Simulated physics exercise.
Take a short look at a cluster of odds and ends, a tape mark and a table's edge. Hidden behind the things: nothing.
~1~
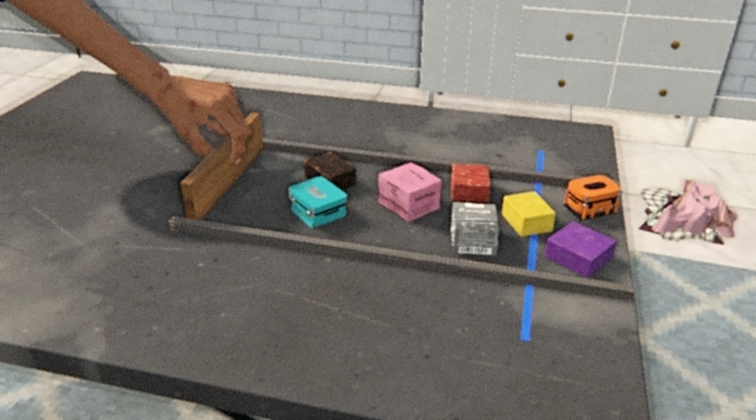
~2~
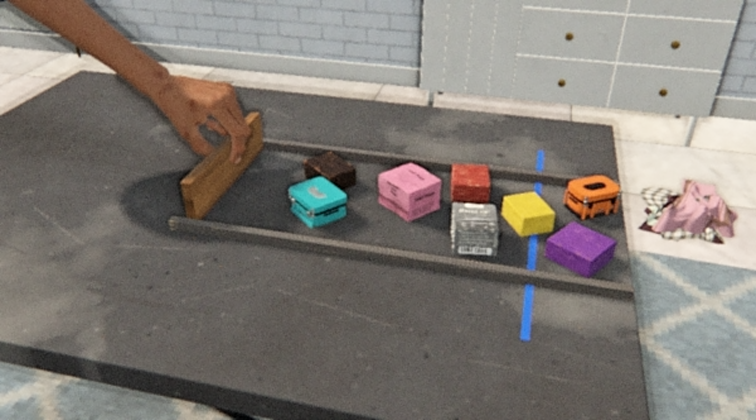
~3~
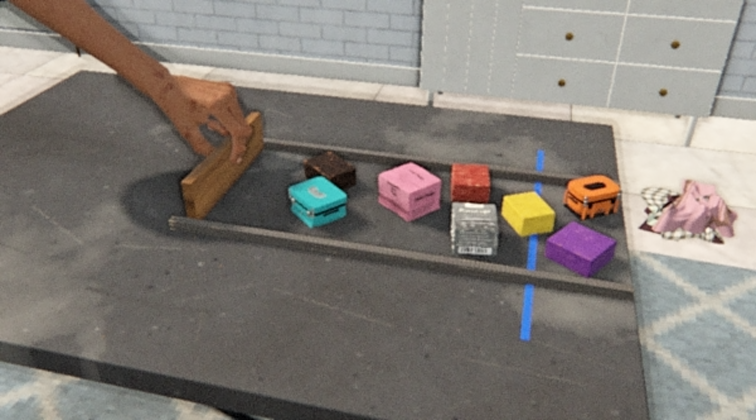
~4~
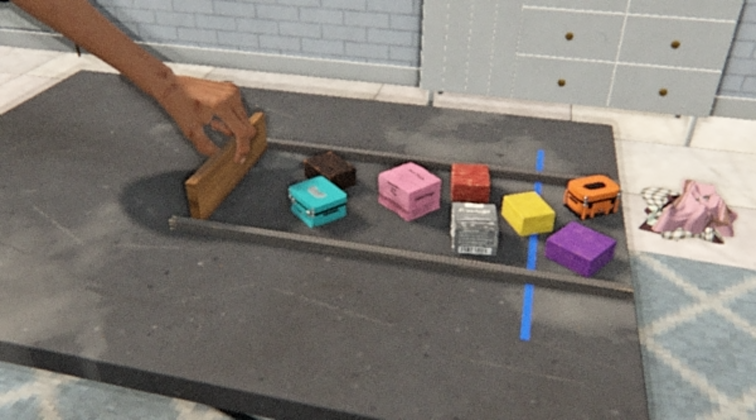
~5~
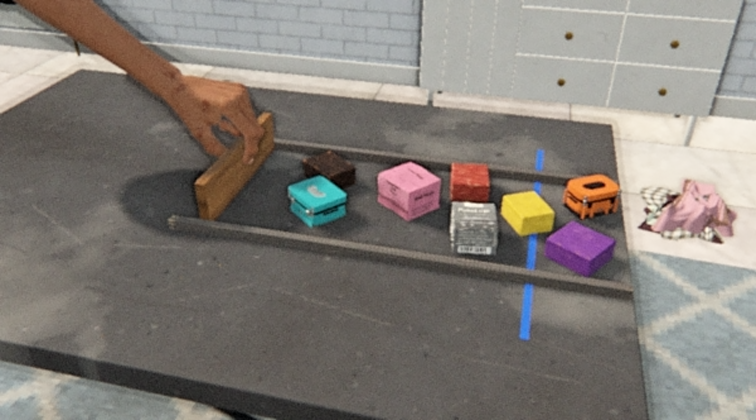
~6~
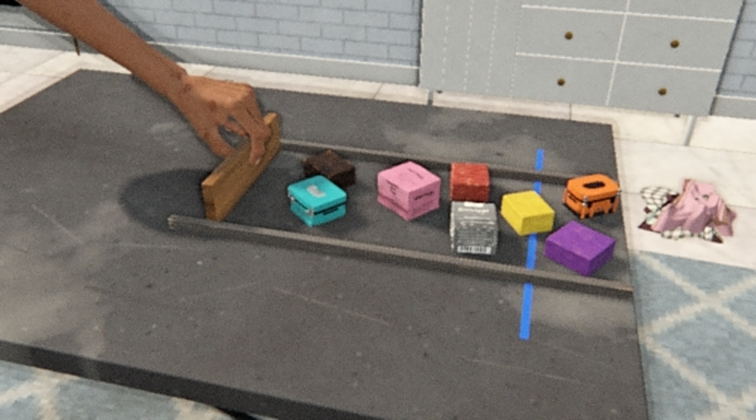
Hand sliding a wooden board slightly right between two rails on a dark table, while colourful blocks and cases ahead sit still.
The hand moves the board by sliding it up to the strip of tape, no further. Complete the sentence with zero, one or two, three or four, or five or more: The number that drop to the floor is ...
The number that drop to the floor is one or two.
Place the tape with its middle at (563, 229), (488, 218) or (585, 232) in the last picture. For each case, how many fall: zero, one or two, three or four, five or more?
In order of the three spots, it's three or four, then none, then five or over.
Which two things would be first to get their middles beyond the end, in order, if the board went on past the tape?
Those two are the purple block and the orange case, in that order.
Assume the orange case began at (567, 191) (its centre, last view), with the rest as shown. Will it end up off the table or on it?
The orange case drops off.
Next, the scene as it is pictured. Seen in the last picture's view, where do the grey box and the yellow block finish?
You'll find the grey box at roughly (629, 265) and the yellow block at roughly (622, 215).
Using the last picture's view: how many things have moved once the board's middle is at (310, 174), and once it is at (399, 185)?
Tally: 2; 5.
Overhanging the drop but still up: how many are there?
3.
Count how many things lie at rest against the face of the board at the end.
That comes to 2.
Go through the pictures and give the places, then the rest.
In the first picture, orange case (592, 198); purple block (580, 249); yellow block (528, 214); board (227, 164); tape (535, 226).
In the second picture, purple block (580, 249); board (227, 164).
In the third picture, yellow block (528, 214); pink box (409, 191).
In the fourth picture, orange case (592, 197); black block (330, 172).
In the fifth picture, purple block (580, 248); turquoise case (318, 202).
In the sixth picture, orange case (591, 196); purple block (580, 248); yellow block (527, 213); board (246, 165); tape (534, 224).
A little later, none off yet; orange case at rest near (591, 196); purple block at rest near (580, 248); yellow block at rest near (527, 213).
Next, none off yet; orange case shifted a little near (605, 195); purple block shifted about its own width near (625, 250); yellow block shifted about its own width near (582, 212).
When it is over, the number that fall off is one or two; down, purple block and orange case.
